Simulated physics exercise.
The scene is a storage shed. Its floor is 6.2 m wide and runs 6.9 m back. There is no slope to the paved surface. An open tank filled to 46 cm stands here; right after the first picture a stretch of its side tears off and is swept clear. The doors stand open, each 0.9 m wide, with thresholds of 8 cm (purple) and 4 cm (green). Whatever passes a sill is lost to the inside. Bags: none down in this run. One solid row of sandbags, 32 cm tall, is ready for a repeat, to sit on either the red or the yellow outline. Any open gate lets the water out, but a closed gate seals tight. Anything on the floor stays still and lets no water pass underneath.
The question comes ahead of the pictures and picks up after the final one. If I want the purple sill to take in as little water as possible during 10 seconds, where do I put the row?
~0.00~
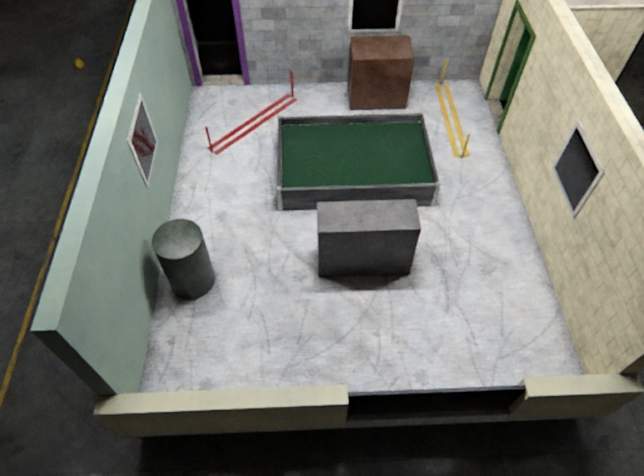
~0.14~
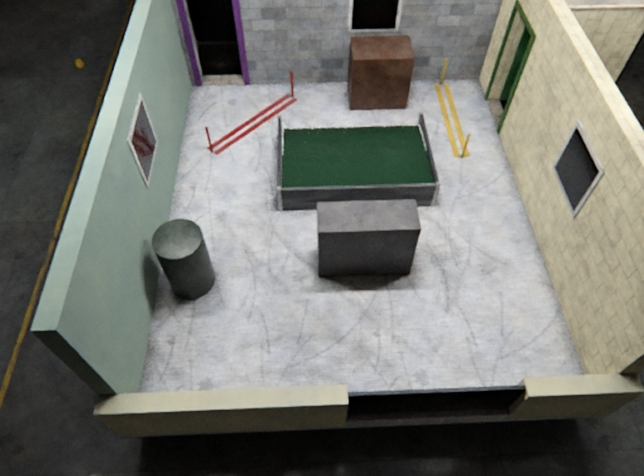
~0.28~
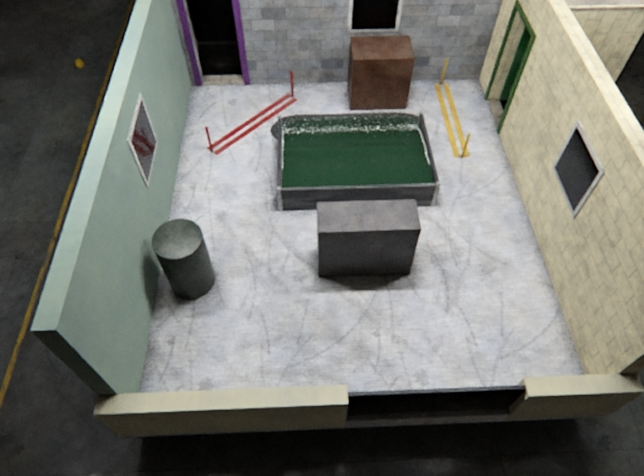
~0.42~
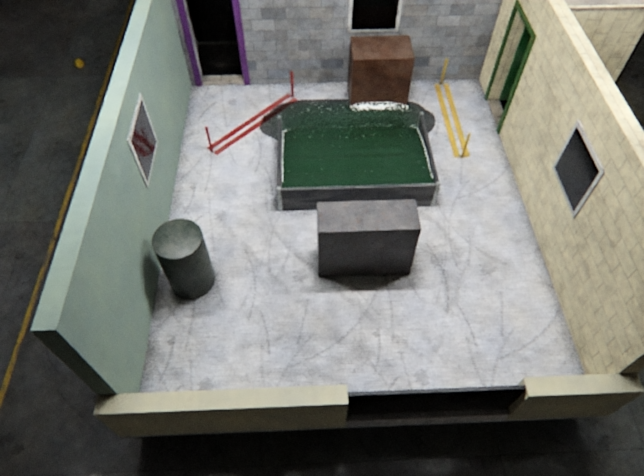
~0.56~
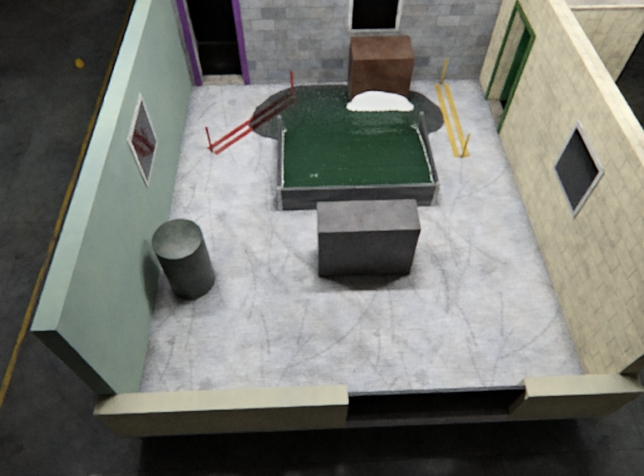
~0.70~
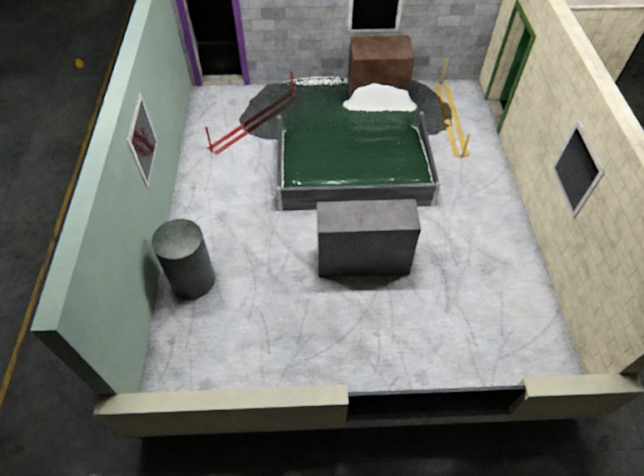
Put it on the red mark.
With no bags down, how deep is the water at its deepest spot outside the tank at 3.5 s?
24 cm.
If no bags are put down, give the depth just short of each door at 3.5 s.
Purple 15 cm, green 13 cm.
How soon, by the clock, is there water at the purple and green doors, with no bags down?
Arrival: Purple 1.3 s, green 1.6 s.
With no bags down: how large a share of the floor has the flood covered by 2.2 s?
I'd guess around 25 in a hundred.
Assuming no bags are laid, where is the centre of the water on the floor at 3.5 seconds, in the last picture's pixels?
The water's centre sits near (328, 128).
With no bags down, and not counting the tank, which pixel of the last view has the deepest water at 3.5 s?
I'd point to somewhere near (192, 87).
After 1.4 s water covers 20 % of the floor and is deepest (36 cm) near (311, 90) in the run without bags; in at the purple door, 0 L with no bags, 0 L with the row on red, 0 L on yellow.
After 2.2 s water covers 25 % of the floor and is deepest (35 cm) near (192, 87) in the run without bags; in at the purple door, 1 L with no bags, 0 L with the row on red, 2 L on yellow.
After 3.5 s water covers 40 % of the floor and is deepest (24 cm) near (192, 87) in the run without bags; in at the purple door, 25 L with no bags, 0 L with the row on red, 29 L on yellow.
After 6.0 s water covers 75 % of the floor and is deepest (12 cm) near (175, 255) in the run without bags; in at the purple door, 75 L with no bags, 2 L with the row on red, 75 L on yellow.
After 10.0 s water covers 95 % of the floor and is deepest (9 cm) near (469, 80) in the run without bags; in at the purple door, 78 L with no bags, 2 L with the row on red, 82 L on yellow.
